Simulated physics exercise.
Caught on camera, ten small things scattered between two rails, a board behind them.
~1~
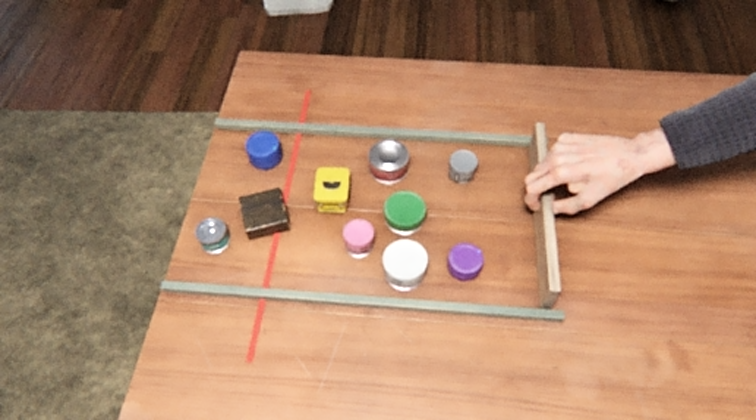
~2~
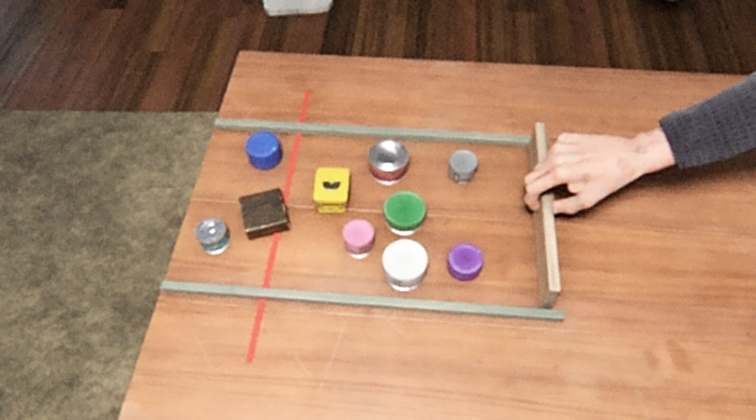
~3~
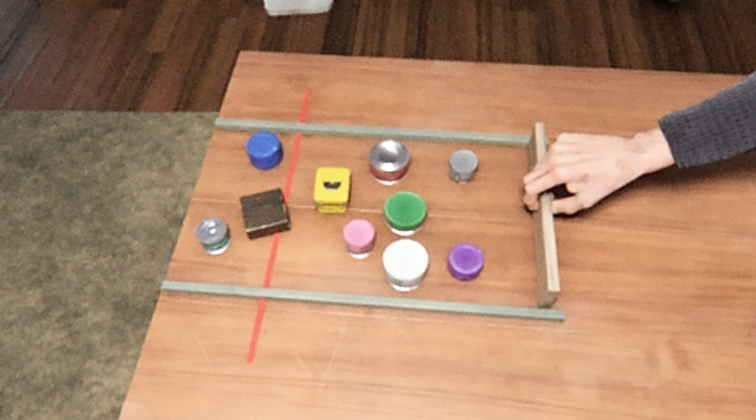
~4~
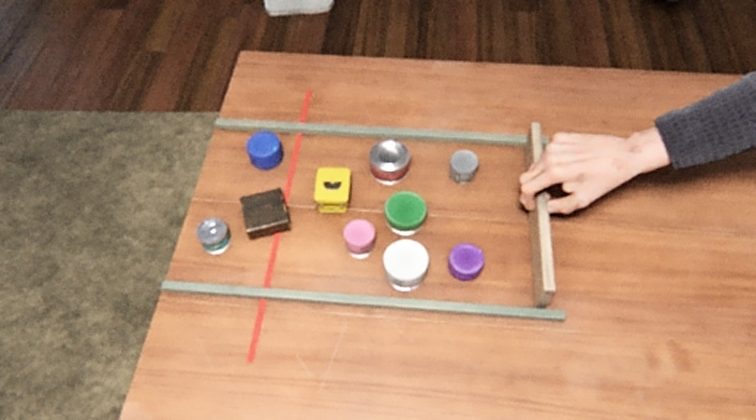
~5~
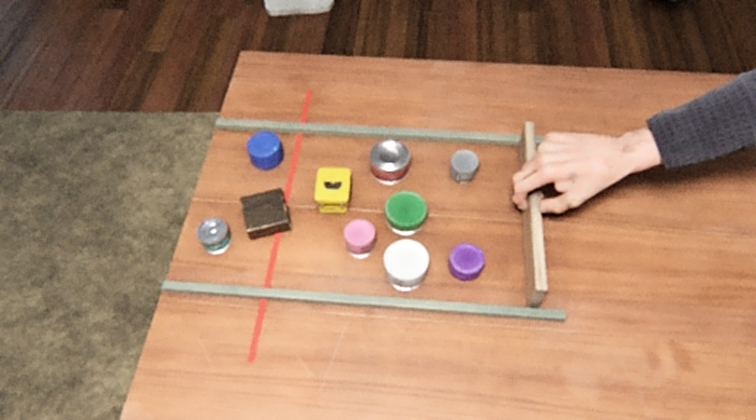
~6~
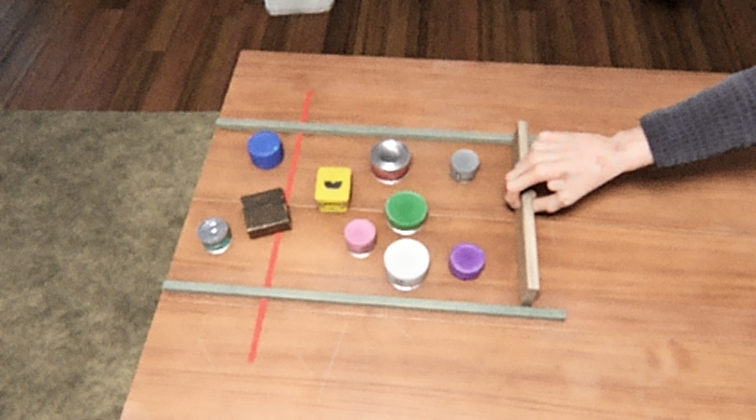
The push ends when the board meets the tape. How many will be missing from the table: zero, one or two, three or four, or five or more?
Here the number that fall off is zero.
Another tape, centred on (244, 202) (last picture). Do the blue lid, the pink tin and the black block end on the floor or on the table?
The blue lid goes over; the pink tin holds on; the black block is lost.
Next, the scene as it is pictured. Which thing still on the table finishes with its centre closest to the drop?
That is the blue lid.
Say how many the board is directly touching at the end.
That makes 4.
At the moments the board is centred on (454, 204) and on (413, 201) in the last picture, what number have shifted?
3 and 5.
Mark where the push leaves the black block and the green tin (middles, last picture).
First (215, 199), then (265, 196).
Soon after, none off yet; turquoise pot at rest near (215, 235); blue lid at rest near (266, 150); black block at rest near (266, 213).
Then, none off yet; turquoise pot at rest near (210, 236); blue lid moved about its own width near (246, 148); black block moved about its own width near (237, 207).
At rest, the number that fall off is zero.
